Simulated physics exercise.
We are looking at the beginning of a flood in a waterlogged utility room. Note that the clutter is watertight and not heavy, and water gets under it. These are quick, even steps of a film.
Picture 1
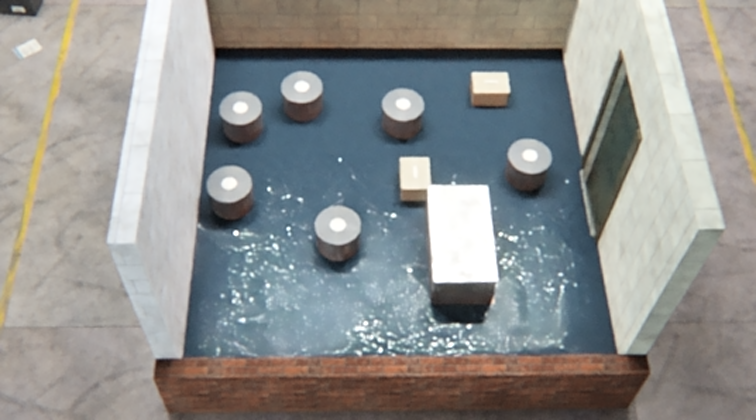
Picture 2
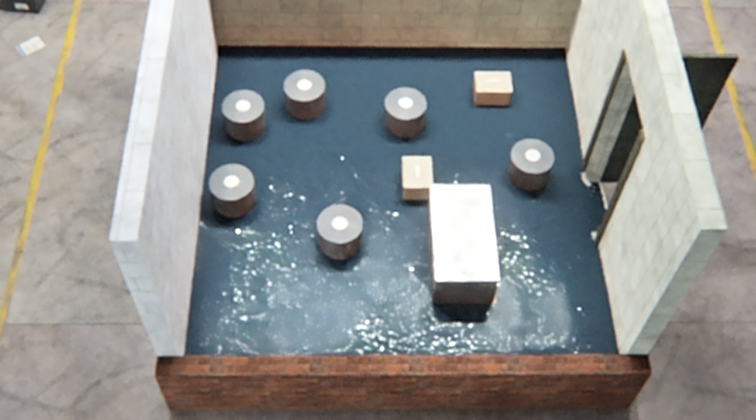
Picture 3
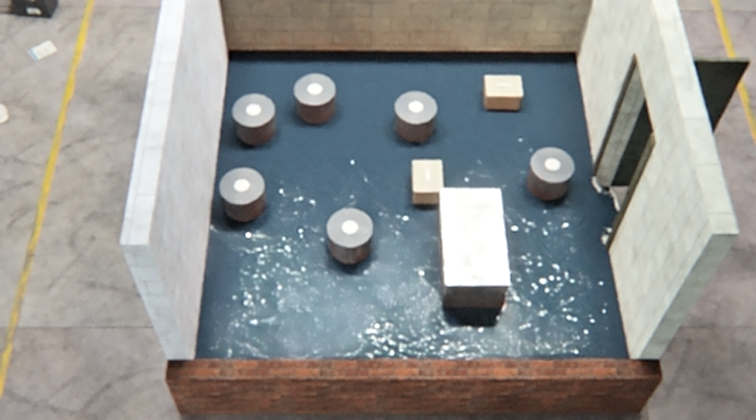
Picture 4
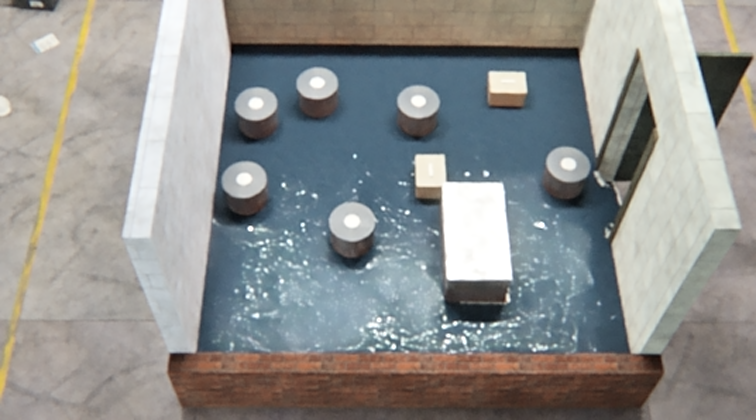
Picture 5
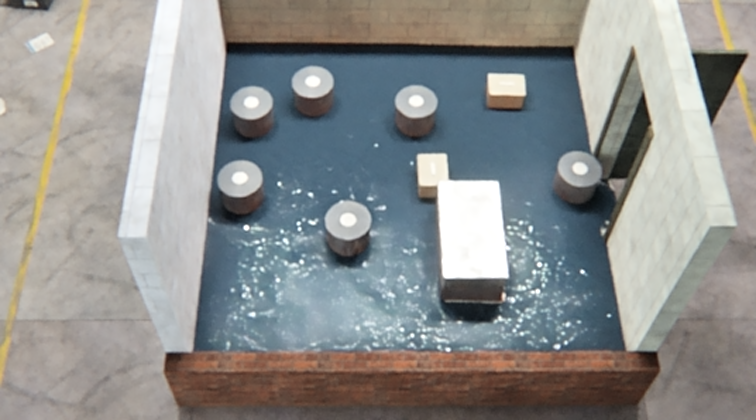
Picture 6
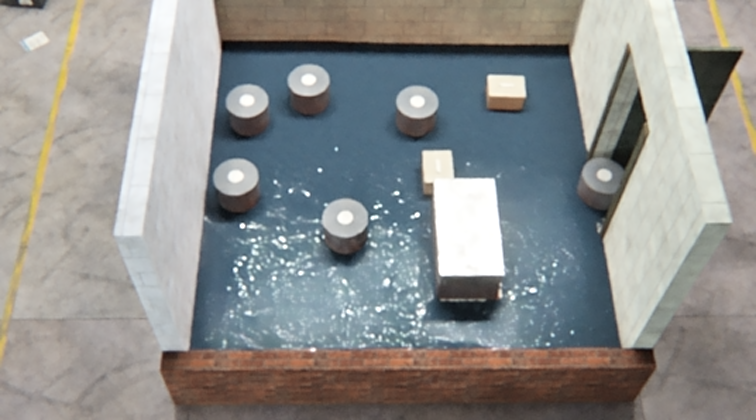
In a flooded utility room, the door on the right swung open, and then the nearest round grey tub drifted right to the doorway while the other tubs and boxes barely moved.
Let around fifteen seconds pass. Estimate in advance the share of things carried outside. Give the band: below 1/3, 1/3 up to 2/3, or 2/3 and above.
Band: 1/3 up to 2/3.
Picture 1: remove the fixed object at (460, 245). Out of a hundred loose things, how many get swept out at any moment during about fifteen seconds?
The share works out near 50 per cent.
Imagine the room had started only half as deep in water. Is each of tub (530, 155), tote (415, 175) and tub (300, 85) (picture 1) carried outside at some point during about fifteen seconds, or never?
Respectively: Exited / exited / remained.
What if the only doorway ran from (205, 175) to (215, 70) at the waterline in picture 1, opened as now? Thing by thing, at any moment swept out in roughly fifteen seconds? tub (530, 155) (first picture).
Verdict: No.
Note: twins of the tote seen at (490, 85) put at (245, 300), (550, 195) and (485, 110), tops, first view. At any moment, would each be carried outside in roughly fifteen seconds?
Well, taking each in turn, that's never removed, lost to the flow and finally lost to the flow.
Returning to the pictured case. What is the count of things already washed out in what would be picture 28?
I reckon 3.
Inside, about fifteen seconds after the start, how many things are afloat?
Well, I'd say 4.
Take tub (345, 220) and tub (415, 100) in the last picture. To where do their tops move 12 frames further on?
(373, 218) and (480, 115), roughly.
A moment on, 1 of 8 are out; 7 afloat.
Next, 2 of 8 are out; 6 afloat.
Later, 3 of 8 are out; 5 afloat.
In the end, 4 of 8 are out; 4 afloat.
